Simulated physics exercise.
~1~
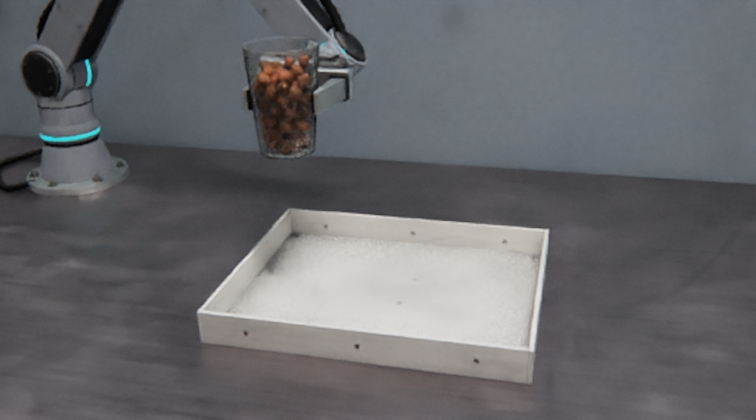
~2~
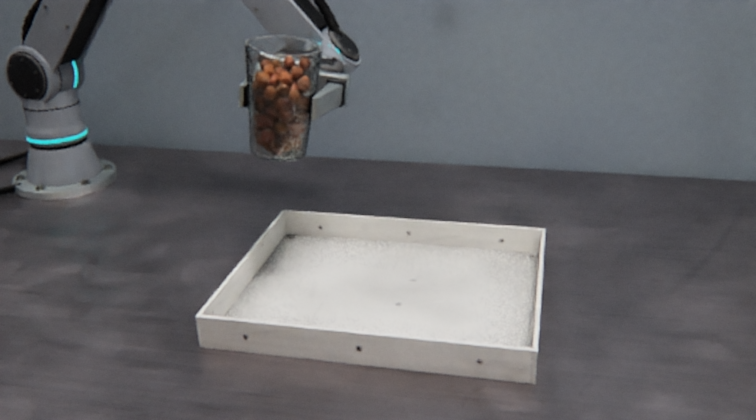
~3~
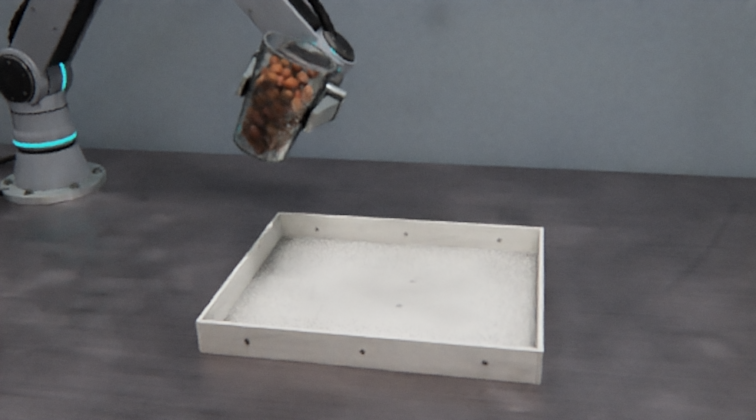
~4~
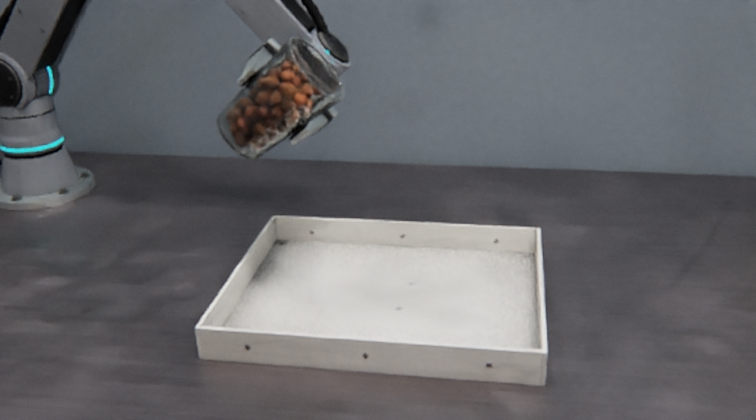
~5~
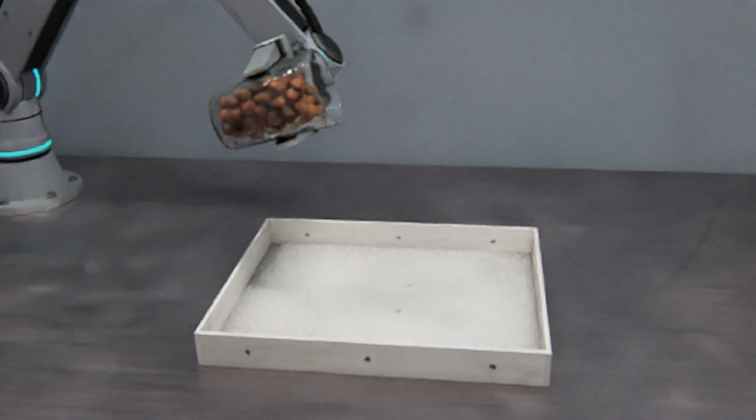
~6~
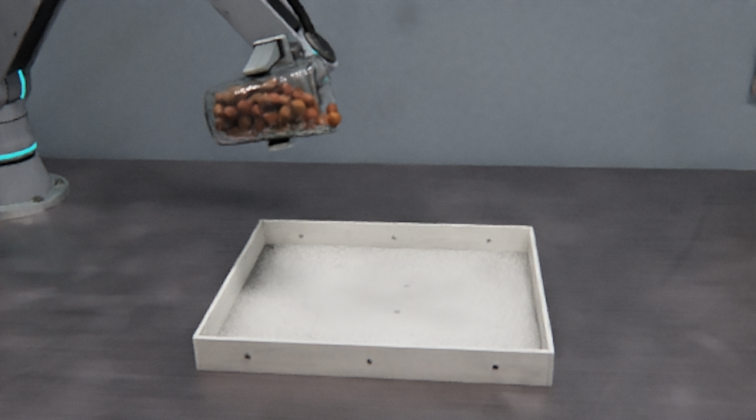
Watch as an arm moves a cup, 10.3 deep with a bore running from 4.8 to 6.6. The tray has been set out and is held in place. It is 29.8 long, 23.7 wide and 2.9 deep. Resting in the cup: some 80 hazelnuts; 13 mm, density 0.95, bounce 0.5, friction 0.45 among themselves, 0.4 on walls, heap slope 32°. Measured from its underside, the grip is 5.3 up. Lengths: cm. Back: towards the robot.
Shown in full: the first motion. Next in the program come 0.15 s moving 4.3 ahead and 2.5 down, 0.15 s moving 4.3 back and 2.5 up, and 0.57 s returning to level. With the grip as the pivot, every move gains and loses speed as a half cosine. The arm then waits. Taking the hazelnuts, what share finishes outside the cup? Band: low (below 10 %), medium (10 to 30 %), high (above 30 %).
Medium.
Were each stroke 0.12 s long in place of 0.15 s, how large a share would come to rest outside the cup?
Roughly 20 percent would.
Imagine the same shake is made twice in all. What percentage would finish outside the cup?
Roughly 30 in a hundred.
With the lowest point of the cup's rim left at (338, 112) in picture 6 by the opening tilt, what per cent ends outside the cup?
Roughly 0 per cent.
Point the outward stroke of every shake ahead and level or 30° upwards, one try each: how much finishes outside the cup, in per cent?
First try some 35 %, second try some 45 %.
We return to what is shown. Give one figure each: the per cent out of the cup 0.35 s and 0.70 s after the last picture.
About 15, 15.
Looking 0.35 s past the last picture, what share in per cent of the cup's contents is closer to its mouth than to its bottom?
Roughly 45 per cent.
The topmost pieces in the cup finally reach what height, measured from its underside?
I'd say close to 8.5 cm.
Then, 0.35 s on, tilted 76° forward, highest piece 22 above the table; 69 in the cup, 4 in the tray, 8 in flight or on a rim.
Then, 0.70 s on, tilted 16° forward, highest piece 24 above the table; 69 in the cup, 12 in the tray.
Then, 1.07 s on, level, highest piece 24 above the table; 69 in the cup, 12 in the tray.
Then, 2.12 s on, level, highest piece 24 above the table; 69 in the cup, 12 in the tray.
In the end, 69 in the cup, 12 in the tray. That is 15 % outside the cup.
